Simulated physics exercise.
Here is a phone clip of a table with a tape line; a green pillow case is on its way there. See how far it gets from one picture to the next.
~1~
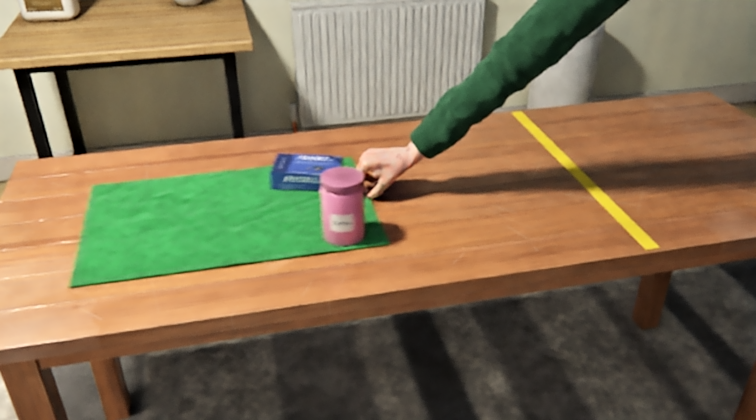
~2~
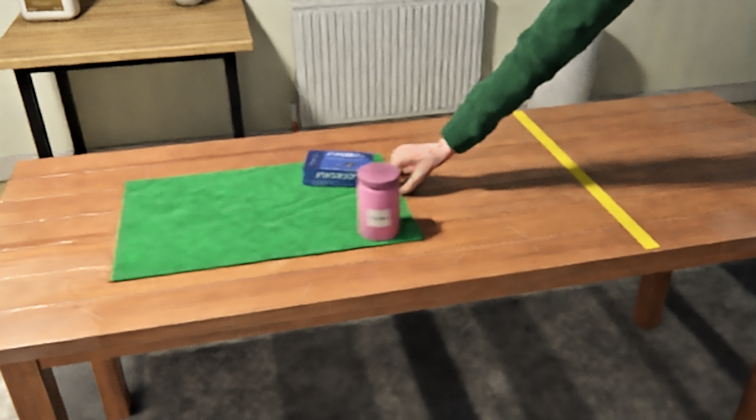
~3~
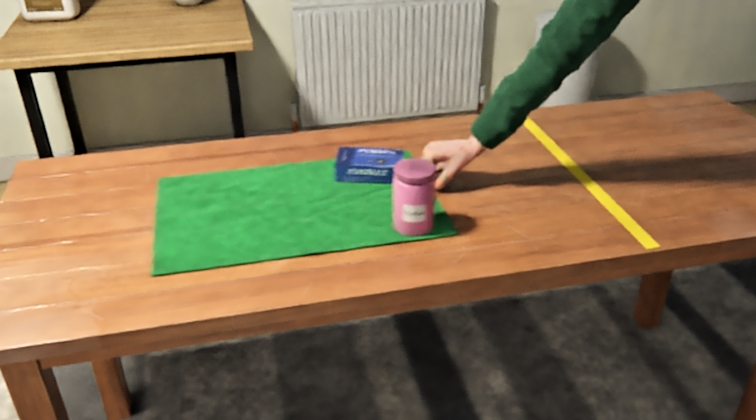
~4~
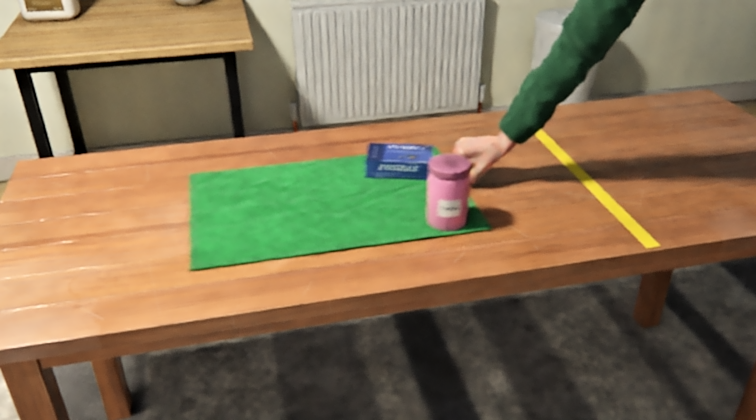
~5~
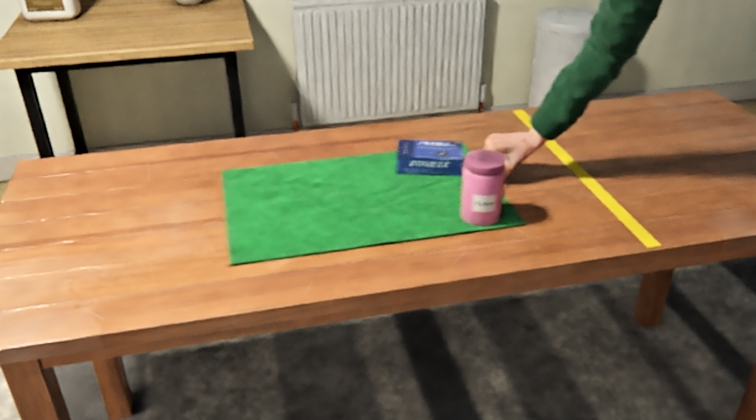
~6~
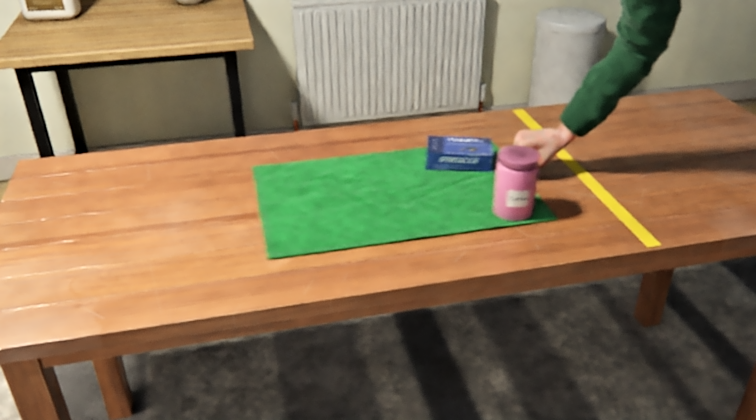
A green cloth with a pink jar and a blue packet on it slid steadily right across a wooden table toward a yellow tape line, as a green-sleeved hand pulled it along by its edge.
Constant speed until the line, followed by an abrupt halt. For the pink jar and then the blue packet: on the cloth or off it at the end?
Pink jar off, blue packet off.
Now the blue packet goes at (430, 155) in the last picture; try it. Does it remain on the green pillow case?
Placed there, it goes over the edge, I'd say.
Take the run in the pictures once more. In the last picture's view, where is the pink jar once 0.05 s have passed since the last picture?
Roughly at (548, 179).
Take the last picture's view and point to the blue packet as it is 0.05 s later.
(488, 150).
Then, 0.05 s after the last picture, hem short of the tape; pink jar on the cloth near (549, 179); blue packet on the cloth near (488, 150).
Then, 0.16 s after the last picture, hem at the tape; pink jar ahead of the hem near (614, 171); blue packet on the cloth near (545, 144).
At rest, hem at the tape; pink jar ahead of the hem near (741, 156); blue packet ahead of the hem near (655, 133). The pink jar shoots off the front and the blue packet slides clear of the cloth.
